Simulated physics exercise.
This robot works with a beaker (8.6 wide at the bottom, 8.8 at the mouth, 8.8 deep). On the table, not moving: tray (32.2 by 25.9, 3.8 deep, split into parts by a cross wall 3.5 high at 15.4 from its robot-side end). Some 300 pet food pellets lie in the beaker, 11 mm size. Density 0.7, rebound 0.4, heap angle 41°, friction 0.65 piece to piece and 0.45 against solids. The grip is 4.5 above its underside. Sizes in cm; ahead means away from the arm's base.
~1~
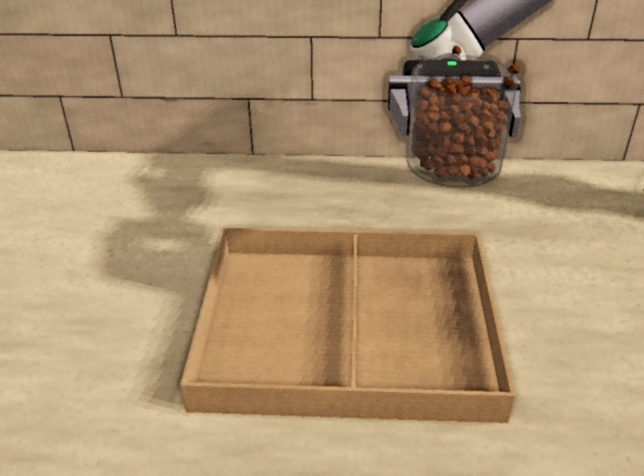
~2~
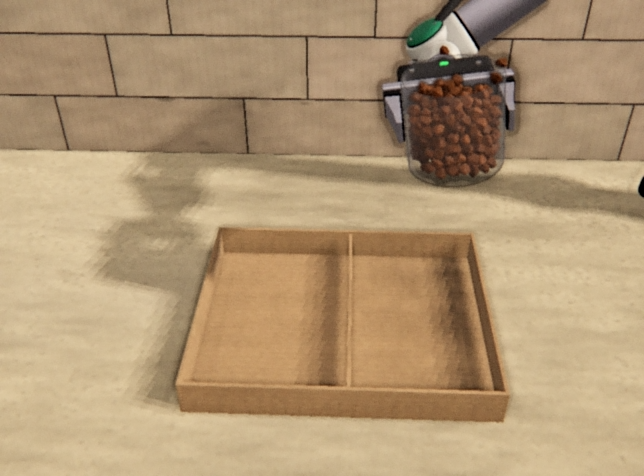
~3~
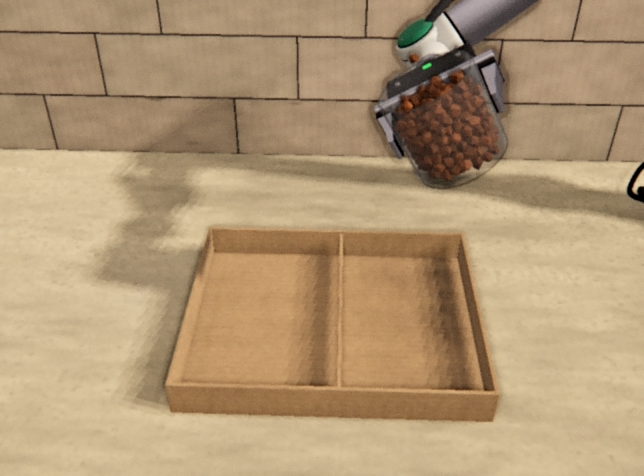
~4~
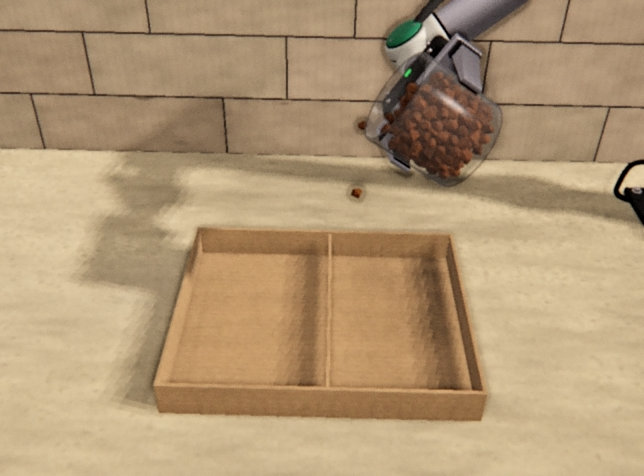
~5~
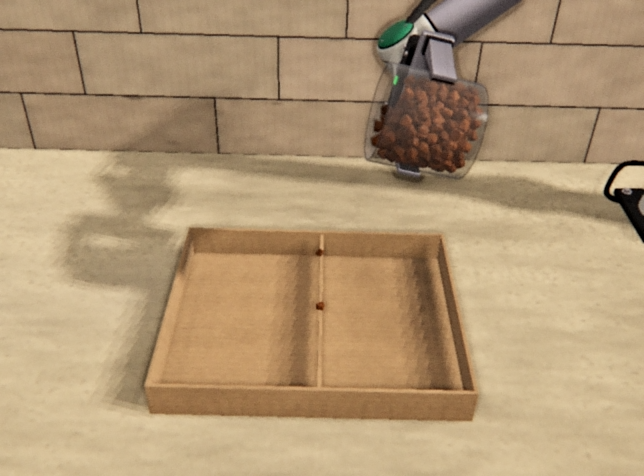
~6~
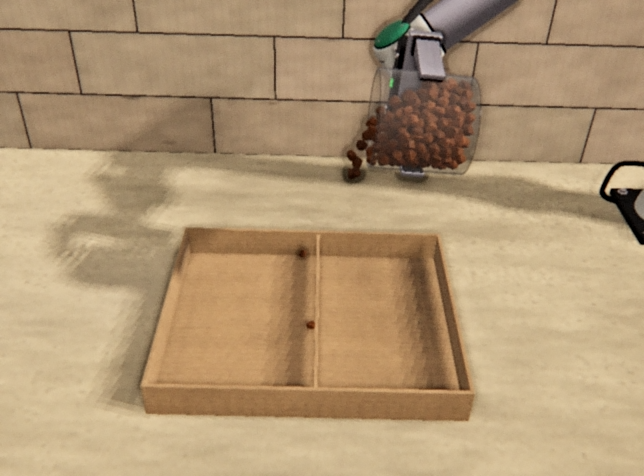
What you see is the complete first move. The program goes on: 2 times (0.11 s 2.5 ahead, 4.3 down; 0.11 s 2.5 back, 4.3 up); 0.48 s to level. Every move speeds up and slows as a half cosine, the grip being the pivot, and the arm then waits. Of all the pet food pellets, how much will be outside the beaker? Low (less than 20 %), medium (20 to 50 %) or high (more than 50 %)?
A medium share, 20 to 50 %, ends outside the beaker.
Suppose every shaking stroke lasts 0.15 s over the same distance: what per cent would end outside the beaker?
Then about 20 per cent.
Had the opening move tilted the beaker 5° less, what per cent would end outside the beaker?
It would be near 20 per cent.
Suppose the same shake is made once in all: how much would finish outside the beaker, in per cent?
It would be near 20 per cent.
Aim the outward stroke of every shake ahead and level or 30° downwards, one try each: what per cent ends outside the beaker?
Some 90 and 55 per cent.
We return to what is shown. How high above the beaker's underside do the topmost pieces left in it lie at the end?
About 8.5 cm.
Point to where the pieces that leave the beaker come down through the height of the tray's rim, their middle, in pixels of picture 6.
Near (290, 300).
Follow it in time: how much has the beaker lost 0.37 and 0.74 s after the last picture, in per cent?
In turn: 15, 30.
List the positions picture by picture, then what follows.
The beaker middle at (459, 122), level; upper third of the load around (460, 106), from x 415 to 515, top at y 50; 300 in the beaker, in the first picture.
The beaker middle at (454, 122), tilted 8° forward; upper third of the load around (456, 106), from x 410 to 500, top at y 50, in the second picture.
The beaker middle at (445, 122), tilted 30° forward; upper third of the load around (451, 106), from x 400 to 495, top at y 60, in the third picture.
The beaker middle at (434, 122), tilted 56° forward; upper third of the load around (443, 106), from x 355 to 490, top at y 75; 298 in the beaker, 2 in flight or on a rim, in the fourth picture.
The beaker middle at (425, 123), tilted 78° forward; upper third of the load around (436, 103), from x 320 to 475, top at y 80; 298 in the beaker, 2 in the far-side part, in the fifth picture.
The beaker middle at (422, 123), tilted 86° forward; upper third of the load around (439, 106), from x 305 to 470, top at y 85; 295 in the beaker, 2 in the far-side part, 3 in flight or on a rim, in the sixth picture.
Then, 0.37 s on, tilted 86° forward, highest piece 26 above the table; 250 in the beaker, 27 in the far-side part, 8 in the robot-side part, 15 in flight or on a rim.
Then, 0.74 s on, tilted 28° forward, highest piece 29 above the table; 213 in the beaker, 65 in the far-side part, 20 in the robot-side part, 1 on the table or floor, 1 in flight or on a rim.
Then, 1.12 s on, level, highest piece 31 above the table; 213 in the beaker, 66 in the far-side part, 20 in the robot-side part, 1 on the table or floor.
Then, 2.17 s on, level, highest piece 31 above the table; 213 in the beaker, 66 in the far-side part, 20 in the robot-side part, 1 on the table or floor.
In the end, 213 in the beaker, 66 in the far-side part, 20 in the robot-side part, 1 on the table or floor. That is 29 % outside the beaker.
